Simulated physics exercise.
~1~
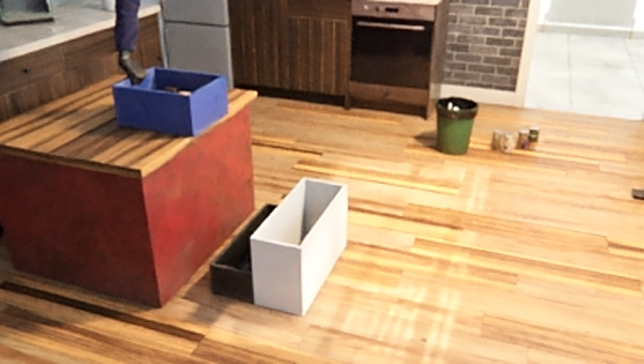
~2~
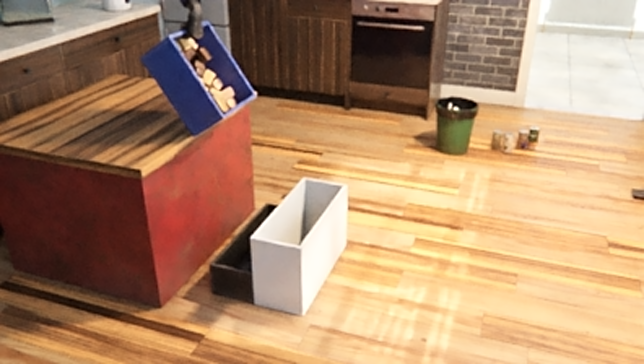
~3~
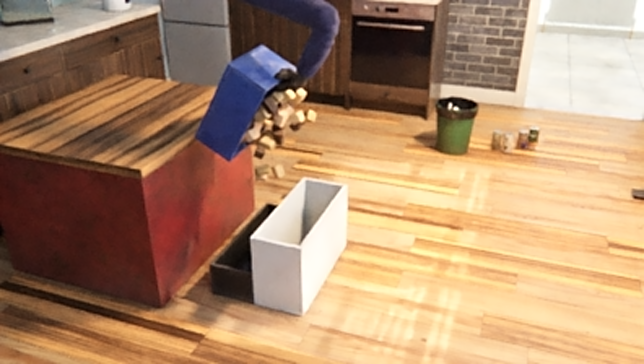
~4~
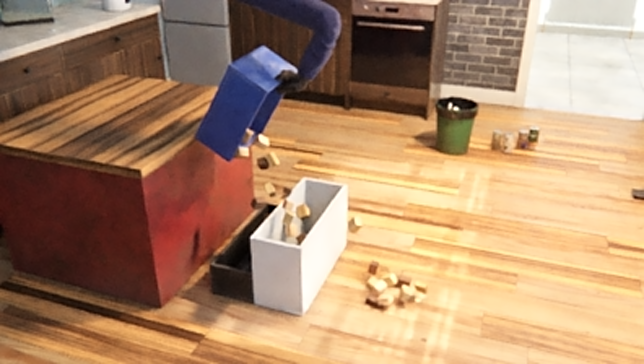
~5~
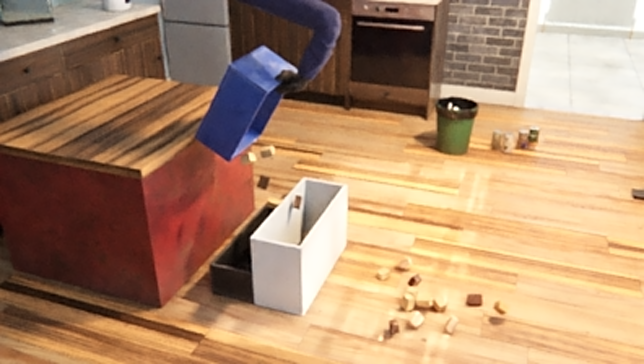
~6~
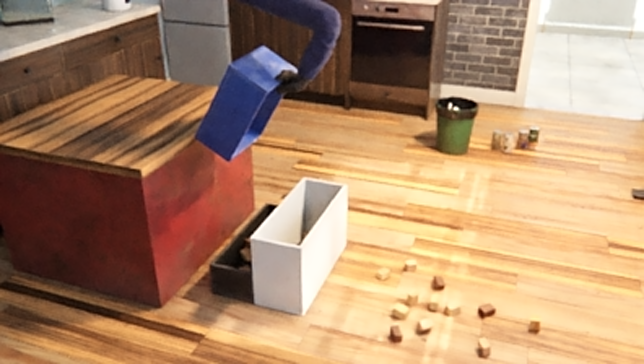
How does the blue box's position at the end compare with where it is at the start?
At the start the blue box sits upright on top of the bench. By the end it is farther to the right, held tipped over in the air past the bench's edge.
At the start, a dark blue mechanical-looking arm holds a blue box upright on the striped wooden top of a red bench, with a black trough and a taller white trough on the floor beside it. The arm lifts the box to the right and tilts it, revealing the wooden blocks inside. It tips the box past its side, and the blocks pour out in a stream. Some drop into the white trough while others scatter across the floor beyond it, and the last ones fall nearer the bench. At the end, the tipped box hangs still, with blocks in the troughs and spread over the floor.
